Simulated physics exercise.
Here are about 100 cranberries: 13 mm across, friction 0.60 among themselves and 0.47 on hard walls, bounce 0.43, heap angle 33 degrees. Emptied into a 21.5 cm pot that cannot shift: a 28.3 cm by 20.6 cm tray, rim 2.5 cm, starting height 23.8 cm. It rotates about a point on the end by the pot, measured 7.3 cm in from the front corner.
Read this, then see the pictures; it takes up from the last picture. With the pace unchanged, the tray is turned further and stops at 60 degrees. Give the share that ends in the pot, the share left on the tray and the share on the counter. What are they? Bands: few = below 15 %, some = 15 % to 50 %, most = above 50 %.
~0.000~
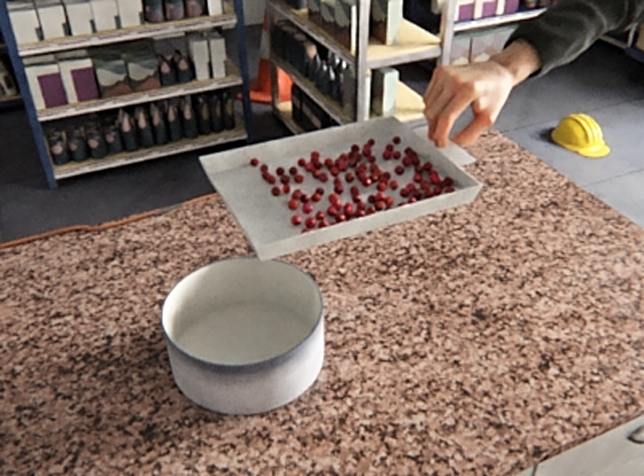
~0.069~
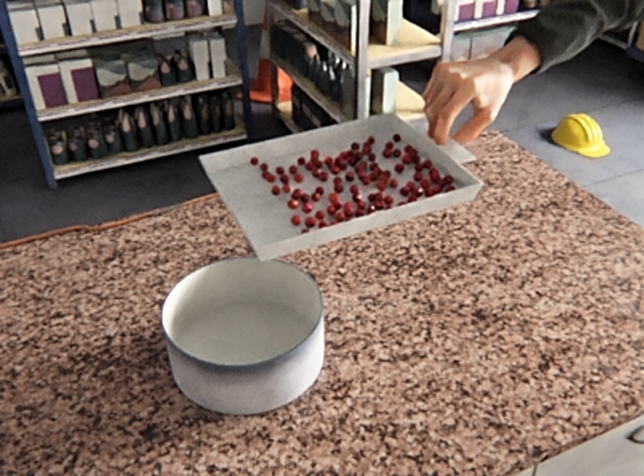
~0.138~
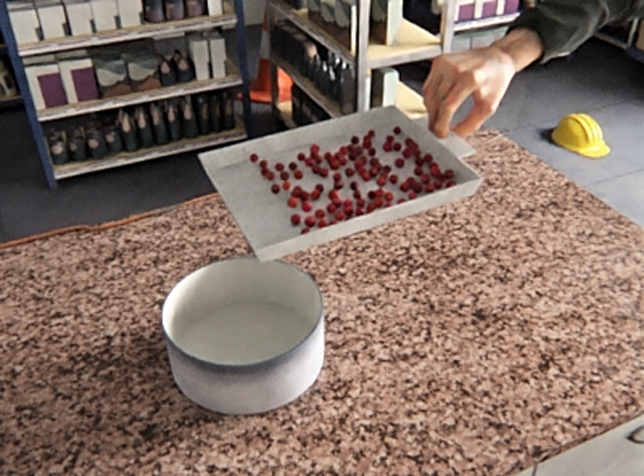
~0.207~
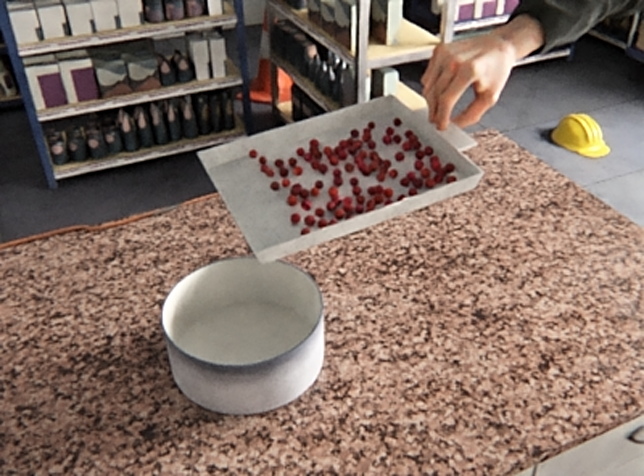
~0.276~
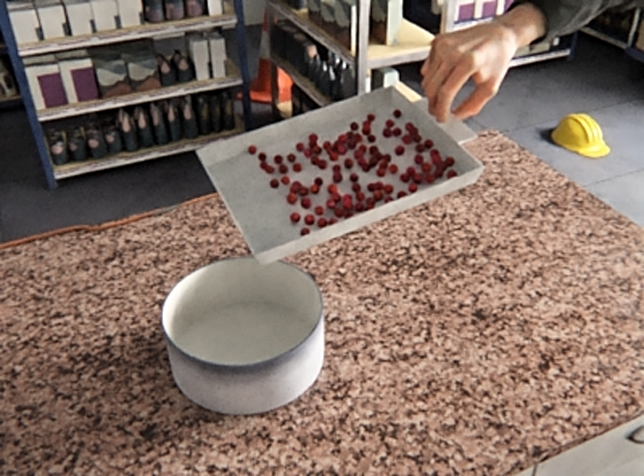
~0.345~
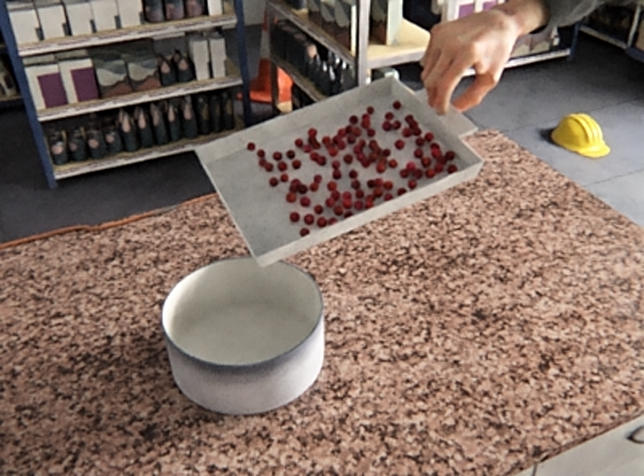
Pot: Few, tray: Most, counter: Few.
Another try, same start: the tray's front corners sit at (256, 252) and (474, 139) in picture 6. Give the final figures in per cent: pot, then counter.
Pot: 0, counter: 5.
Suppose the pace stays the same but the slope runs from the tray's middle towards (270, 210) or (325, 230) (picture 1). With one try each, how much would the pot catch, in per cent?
About 0 and 0 per cent.
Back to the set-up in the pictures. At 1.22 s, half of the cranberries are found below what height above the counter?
Roughly 28 centimetres.
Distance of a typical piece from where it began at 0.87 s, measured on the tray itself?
It has moved some 9 cm from its start.
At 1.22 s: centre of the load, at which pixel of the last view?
Estimated centre of load: Around (300, 205).
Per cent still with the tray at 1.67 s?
It comes to near 100 per cent.
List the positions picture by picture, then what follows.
In the first frame, tray tilt 0 degrees, front corners at (259, 243) and (475, 184); middle of the pieces at (367, 182); pot at (243, 306).
In the second frame, tray tilt 1 degrees, front corners at (259, 243) and (475, 182); middle of the pieces at (367, 181).
In the third frame, tray tilt 3 degrees, front corners at (259, 245) and (476, 177), lowest corner left front; middle of the pieces at (367, 177).
In the fourth frame, tray tilt 6 degrees, front corners at (259, 248) and (476, 171), lowest corner left front; middle of the pieces at (366, 172).
In the fifth frame, tray tilt 9 degrees, front corners at (258, 250) and (477, 166), lowest corner left front; middle of the pieces at (366, 167).
In the sixth frame, tray tilt 12 degrees, front corners at (258, 252) and (477, 160), lowest corner left front; middle of the pieces at (366, 163); pot at (243, 306). Its pace works out near 45 degrees a second.
After 0.87 s, tilt 35 degrees; the tray holds 100 %, the pot 0 %.
Then, at 1.22 s, tilt 50 degrees; the tray holds 100 %, the pot 0 %.
After 1.67 s, tilt 60 degrees; the tray holds 100 %, the pot 0 %.
By 2.0 s all is still; pot 0 %, tray 100 %, counter 0 %.
